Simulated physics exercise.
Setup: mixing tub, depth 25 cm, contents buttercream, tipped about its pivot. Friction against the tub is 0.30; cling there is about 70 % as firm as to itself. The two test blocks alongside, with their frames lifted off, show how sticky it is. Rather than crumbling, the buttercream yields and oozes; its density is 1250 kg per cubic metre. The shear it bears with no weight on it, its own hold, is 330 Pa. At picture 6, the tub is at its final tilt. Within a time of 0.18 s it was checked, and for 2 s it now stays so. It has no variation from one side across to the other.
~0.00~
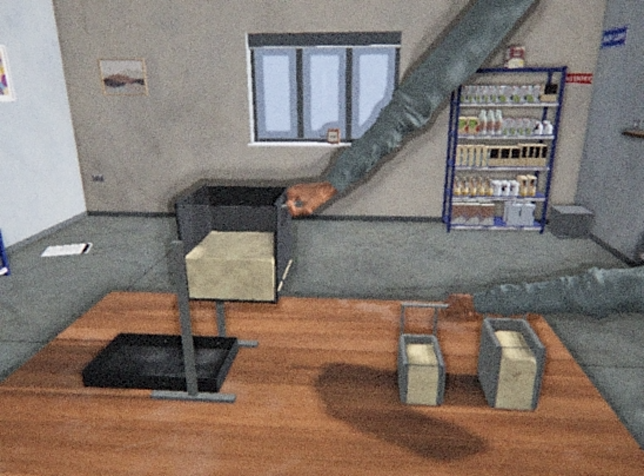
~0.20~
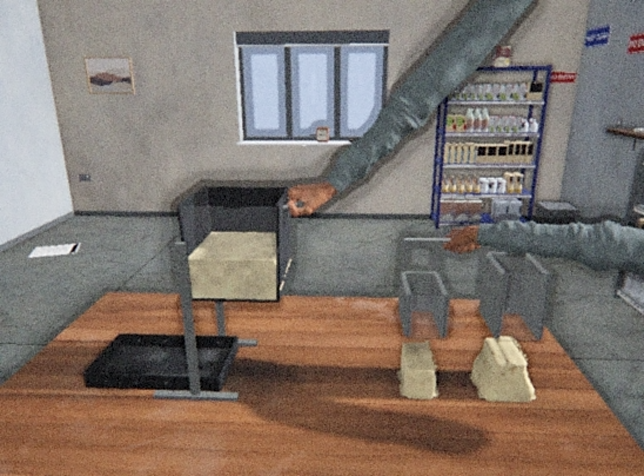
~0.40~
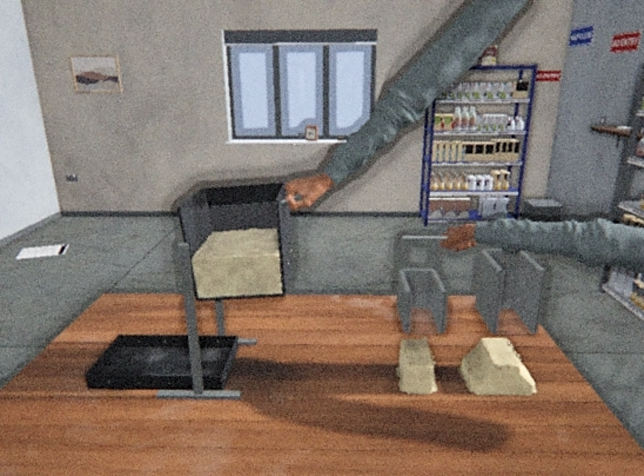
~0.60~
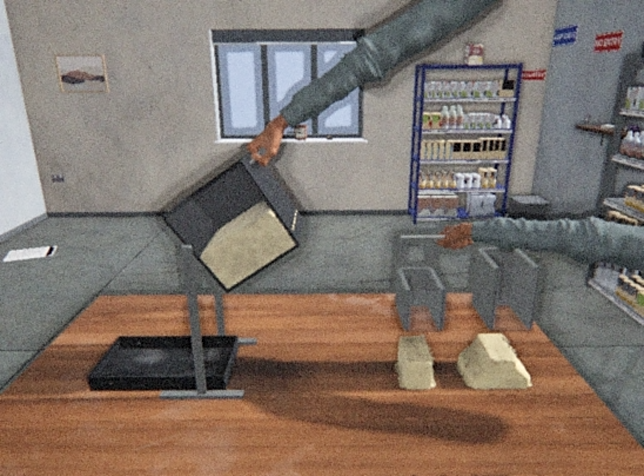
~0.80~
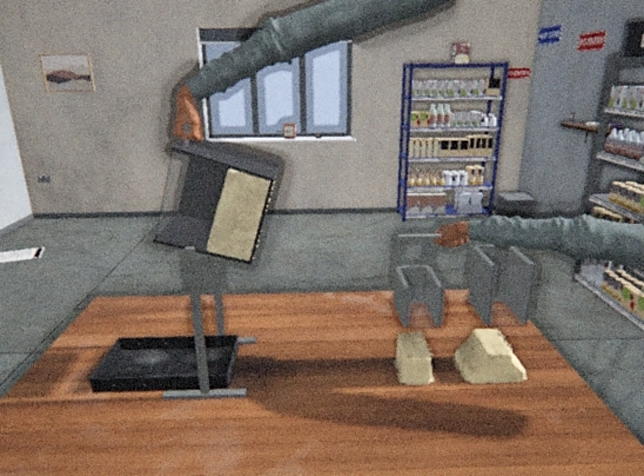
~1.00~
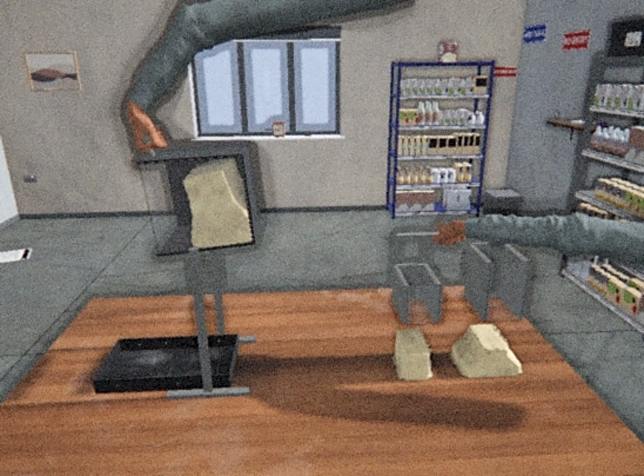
A gloved hand lifts molds off two pale blocks while another tips a tub of buttercream leftward.
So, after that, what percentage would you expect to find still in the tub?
I would expect about 61 % still in the tub.
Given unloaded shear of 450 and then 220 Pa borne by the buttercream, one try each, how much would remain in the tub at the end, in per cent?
First 70 %, second 50 %.
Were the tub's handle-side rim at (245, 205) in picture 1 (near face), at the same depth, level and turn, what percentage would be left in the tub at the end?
Then near 100 % stays in the tub.
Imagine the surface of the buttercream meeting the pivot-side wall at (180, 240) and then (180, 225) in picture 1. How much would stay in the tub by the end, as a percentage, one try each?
About 45 % and then about 40 %.
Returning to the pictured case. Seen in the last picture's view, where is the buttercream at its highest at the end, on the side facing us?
(223, 219).
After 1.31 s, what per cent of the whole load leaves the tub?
Load share from then on: Near 5 %.
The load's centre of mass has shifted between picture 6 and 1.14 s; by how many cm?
About 7 cm.
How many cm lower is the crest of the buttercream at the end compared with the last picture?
About 13 cm.
By 1.14 s, the tub is at 94 degrees and holds 98 %.
By 1.31 s, the tub is at 94 degrees and holds 66 %.
By 1.48 s, the tub is at 94 degrees and holds 61 %.
By 1.65 s, the tub is at 94 degrees and holds 61 %.
By 3.00 s, at the end, the tub is at 94 degrees and holds 61 %.
